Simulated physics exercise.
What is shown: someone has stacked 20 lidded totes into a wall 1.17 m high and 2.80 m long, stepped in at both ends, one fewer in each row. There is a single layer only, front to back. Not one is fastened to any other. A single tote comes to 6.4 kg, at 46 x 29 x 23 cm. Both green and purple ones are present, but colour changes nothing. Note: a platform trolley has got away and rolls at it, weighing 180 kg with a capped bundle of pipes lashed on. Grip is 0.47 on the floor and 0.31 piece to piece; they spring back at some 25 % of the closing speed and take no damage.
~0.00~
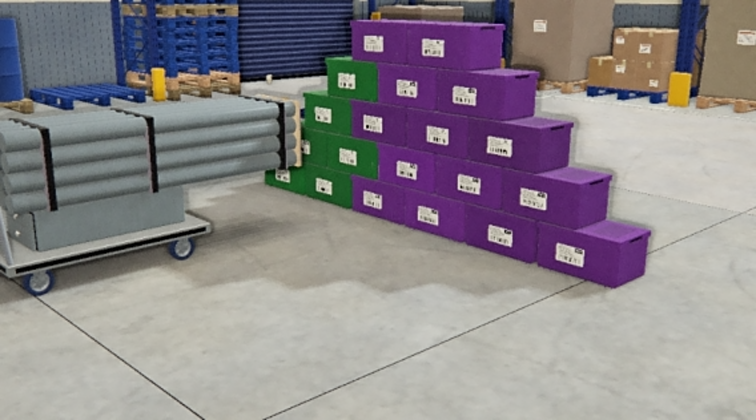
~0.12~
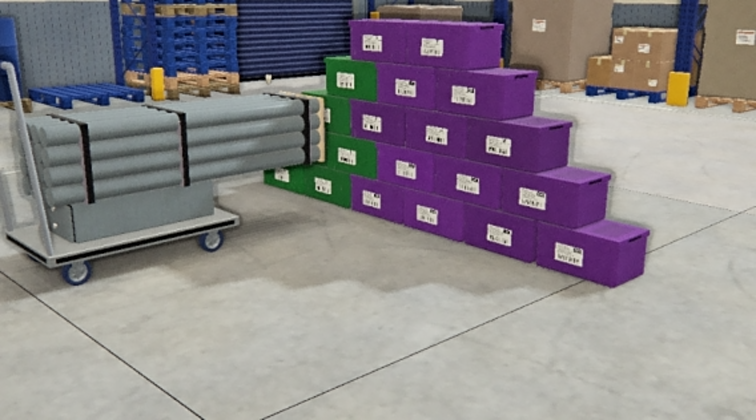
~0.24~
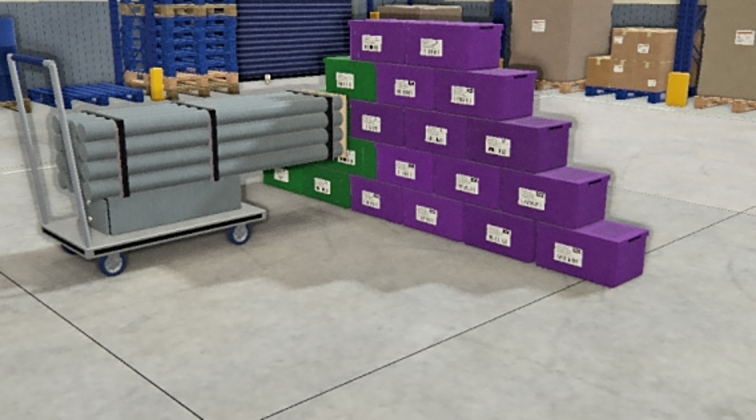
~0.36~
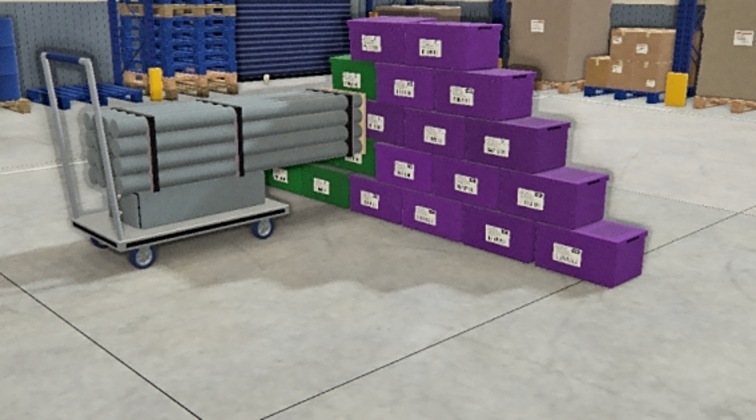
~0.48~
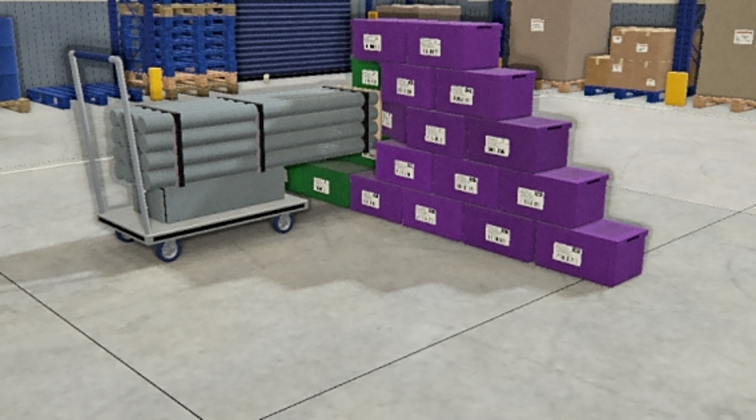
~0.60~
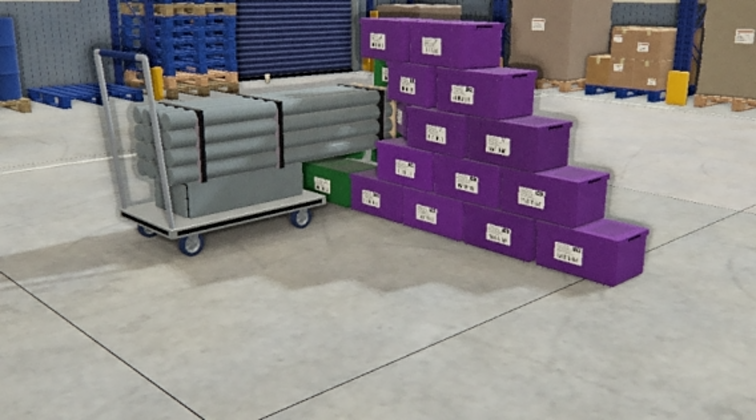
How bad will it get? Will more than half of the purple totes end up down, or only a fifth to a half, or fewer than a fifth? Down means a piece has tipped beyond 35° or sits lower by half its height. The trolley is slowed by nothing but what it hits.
A fifth to a half of them.
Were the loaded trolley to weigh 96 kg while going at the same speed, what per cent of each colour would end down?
Down at the end: Purple 30 per cent, green 70 per cent.
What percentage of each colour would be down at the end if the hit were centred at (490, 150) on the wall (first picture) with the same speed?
For purple it's 60 per cent, for green 0 per cent.
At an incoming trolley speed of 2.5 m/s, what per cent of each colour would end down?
Share down, in per cent: Purple 30, green 70.
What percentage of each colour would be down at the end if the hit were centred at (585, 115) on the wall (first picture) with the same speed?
That hit would leave purple at 0 and green at 0 per cent down.
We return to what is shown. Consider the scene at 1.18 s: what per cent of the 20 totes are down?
By then, 25 per cent.
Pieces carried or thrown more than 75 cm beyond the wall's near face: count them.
I'd estimate 6 pieces.
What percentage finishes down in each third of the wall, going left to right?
60 / 60 / 0 %, left to right.
After 0.82 s, load 53 cm past the wall's line, still rolling; none of the 14 purple totes down (3 of 20 in all colours); top purple tote 7° from how it stood; top green tote 19° from how it stood, 10 cm lower.
After 1.18 s, load 81 cm past the wall's line, still rolling; 1 of the 14 purple totes down (5 of 20 in all colours); top purple tote 26° from how it stood; top green tote 64° from how it stood, 54 cm lower.
After 1.68 s, load 98 cm past the wall's line, still rolling; 4 of the 14 purple totes down (8 of 20 in all colours); top purple tote on its side; top green tote on its side.
In the end (3.0 s), load 98 cm past the wall's line, stopped; 4 of the 14 purple totes down (8 of 20 in all colours); top purple tote upside down; top green tote on its side. That is 29 per cent. From the last view, middles, top purple tote near (628, 209), top green tote near (562, 165).
